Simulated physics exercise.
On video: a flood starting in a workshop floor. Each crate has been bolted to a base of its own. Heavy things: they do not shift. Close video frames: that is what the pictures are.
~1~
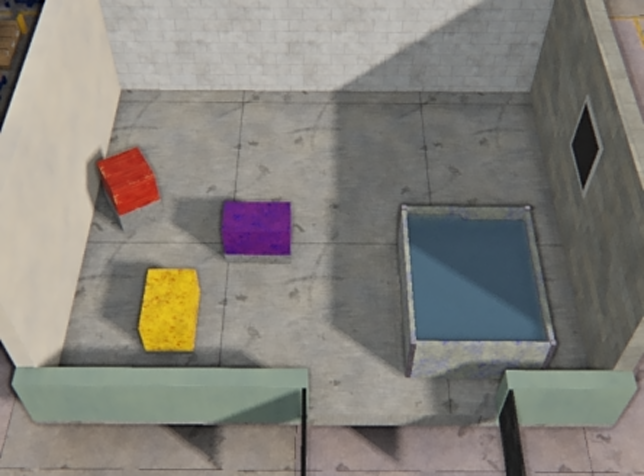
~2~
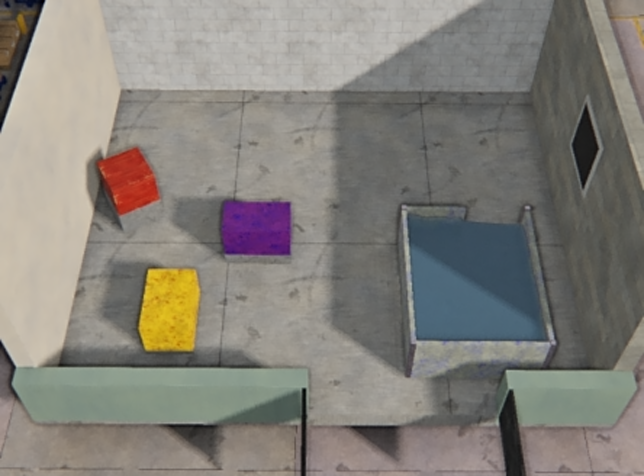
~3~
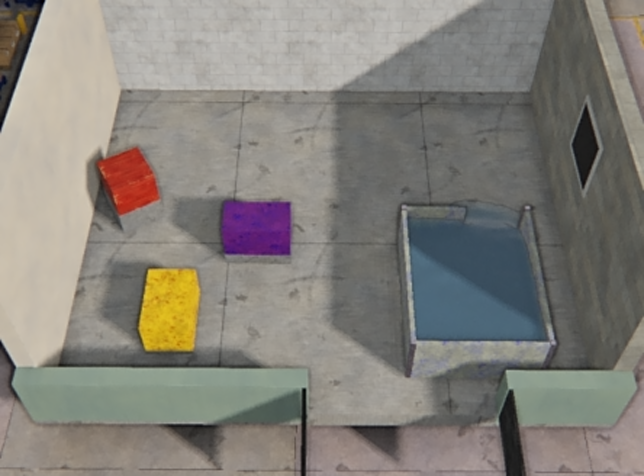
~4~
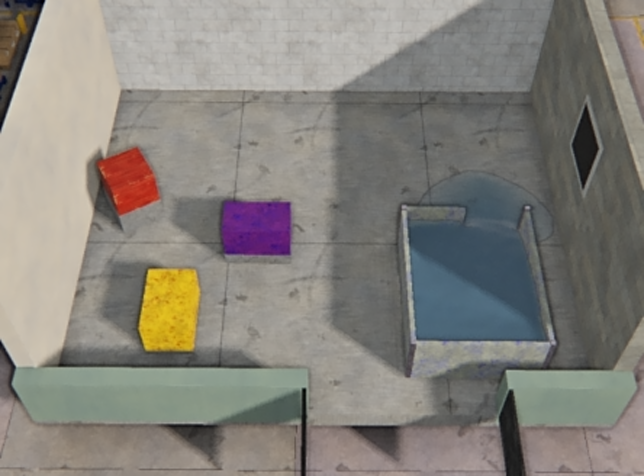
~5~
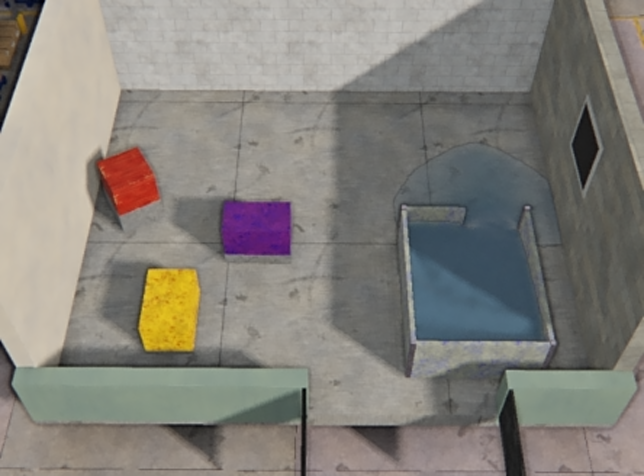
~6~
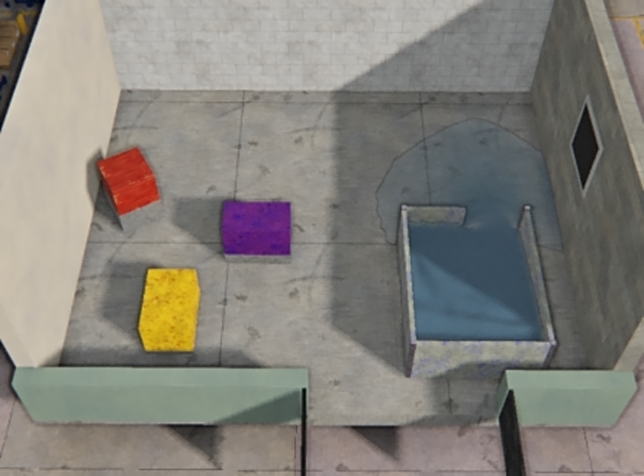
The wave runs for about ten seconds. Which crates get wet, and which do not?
Crate by crate: The purple crate does not, the yellow crate does, the red crate does not.
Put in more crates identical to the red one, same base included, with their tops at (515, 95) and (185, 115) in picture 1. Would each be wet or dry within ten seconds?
Taken as listed, the first does get flooded and the second never gets reached.
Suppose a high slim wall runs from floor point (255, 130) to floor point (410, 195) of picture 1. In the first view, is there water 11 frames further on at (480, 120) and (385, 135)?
Reached, reached.
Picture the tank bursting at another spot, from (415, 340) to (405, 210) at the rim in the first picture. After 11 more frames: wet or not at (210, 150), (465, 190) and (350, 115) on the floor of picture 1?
Taken in turn, that's reached, not reached, and finally not reached.
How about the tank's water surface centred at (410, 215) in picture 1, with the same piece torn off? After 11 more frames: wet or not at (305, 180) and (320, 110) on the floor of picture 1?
First point untouched, second point soaked.
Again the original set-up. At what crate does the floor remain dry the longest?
It is the crate marked yellow.
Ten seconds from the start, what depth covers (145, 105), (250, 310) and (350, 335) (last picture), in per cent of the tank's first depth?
About 16, 4 and 6 per cent.
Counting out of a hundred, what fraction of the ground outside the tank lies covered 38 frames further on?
Roughly 70 %.
A moment on, water covers 25 % of the floor; the purple crate not reached, the yellow crate not reached, the red crate not reached.
Next, water covers 30 % of the floor; the purple crate not reached, the yellow crate not reached, the red crate not reached.
Then, water covers 40 % of the floor; the purple crate not reached, the yellow crate not reached, the red crate not reached.
Later, water covers 70 % of the floor; the purple crate water round its plinth, the yellow crate water round its plinth, the red crate water round its plinth.
In the end, water covers 95 % of the floor; the purple crate stayed above the water, the yellow crate was topped, the red crate stayed above the water.
